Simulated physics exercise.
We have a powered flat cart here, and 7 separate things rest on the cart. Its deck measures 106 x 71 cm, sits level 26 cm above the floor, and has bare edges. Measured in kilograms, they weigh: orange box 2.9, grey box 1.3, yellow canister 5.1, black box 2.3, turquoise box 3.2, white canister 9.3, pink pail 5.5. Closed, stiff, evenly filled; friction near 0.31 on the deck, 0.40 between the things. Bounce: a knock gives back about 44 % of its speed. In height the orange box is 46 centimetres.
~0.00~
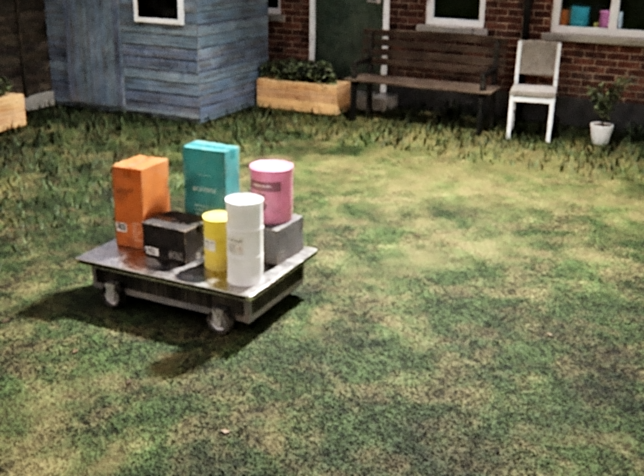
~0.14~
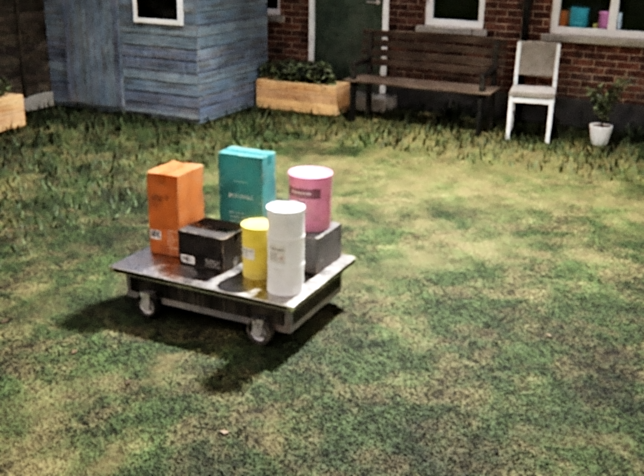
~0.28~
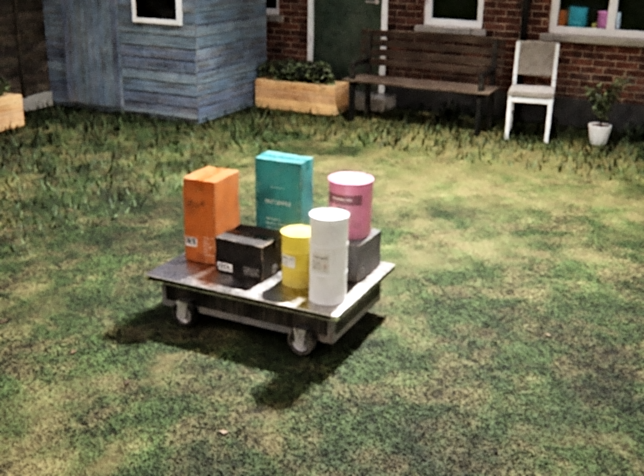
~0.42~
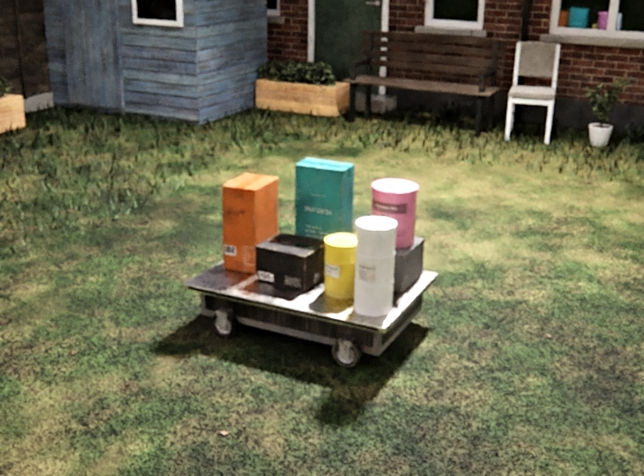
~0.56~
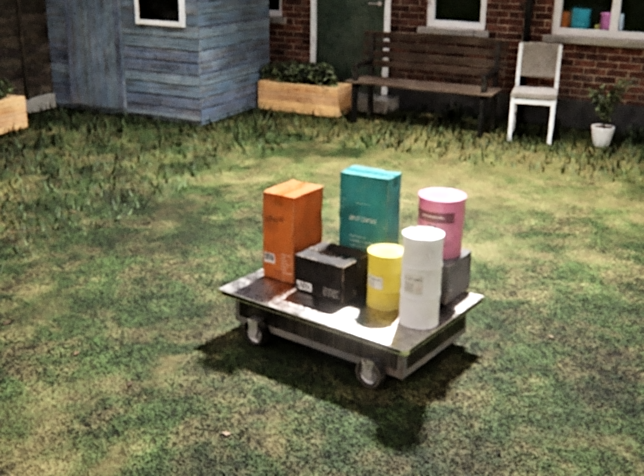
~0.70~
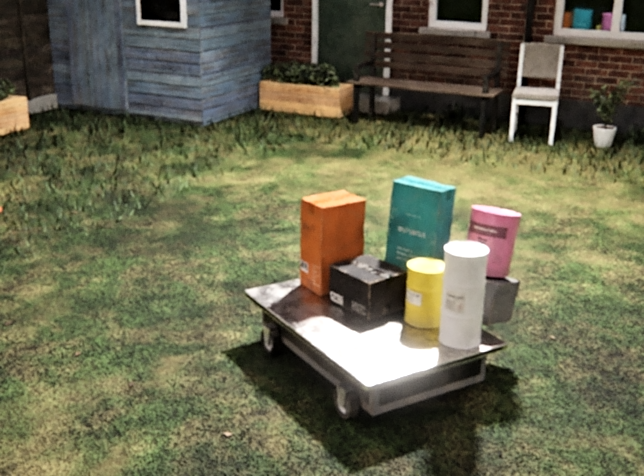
On a lawn outside a brick house, a low cart loaded with colourful boxes and round containers rolled right and slightly closer, then swung around as its load slid across toward the far right side.
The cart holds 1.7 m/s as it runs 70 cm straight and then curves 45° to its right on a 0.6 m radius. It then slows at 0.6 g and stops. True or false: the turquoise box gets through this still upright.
False, it falls.
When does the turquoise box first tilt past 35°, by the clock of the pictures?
About 0.9 seconds.
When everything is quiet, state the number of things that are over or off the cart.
Altogether, 4.
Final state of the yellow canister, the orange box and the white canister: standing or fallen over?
Well, the yellow canister holds steady, the orange box holds steady, and the white canister tumbles down.
By 0.90 s, 153 cm covered, turned 45°; white canister now off the cart; yellow canister 41 cm from its spot; black box 19 cm from its spot.
By 1.10 s, 171 cm covered, turned 45°; yellow canister 41 cm from its spot; black box 21 cm from its spot; orange box 14 cm from its spot.
By 1.30 s, 172 cm covered, turned 45°, stopped; yellow canister 45 cm from its spot; black box 29 cm from its spot; orange box 25 cm from its spot.
When it is over (1.8 s), off the cart and tipped over, grey box, turquoise box, white canister and pink pail; not toppled but over 10 cm from the start, orange box, yellow canister and black box. In the last view, turquoise box near (608, 364).
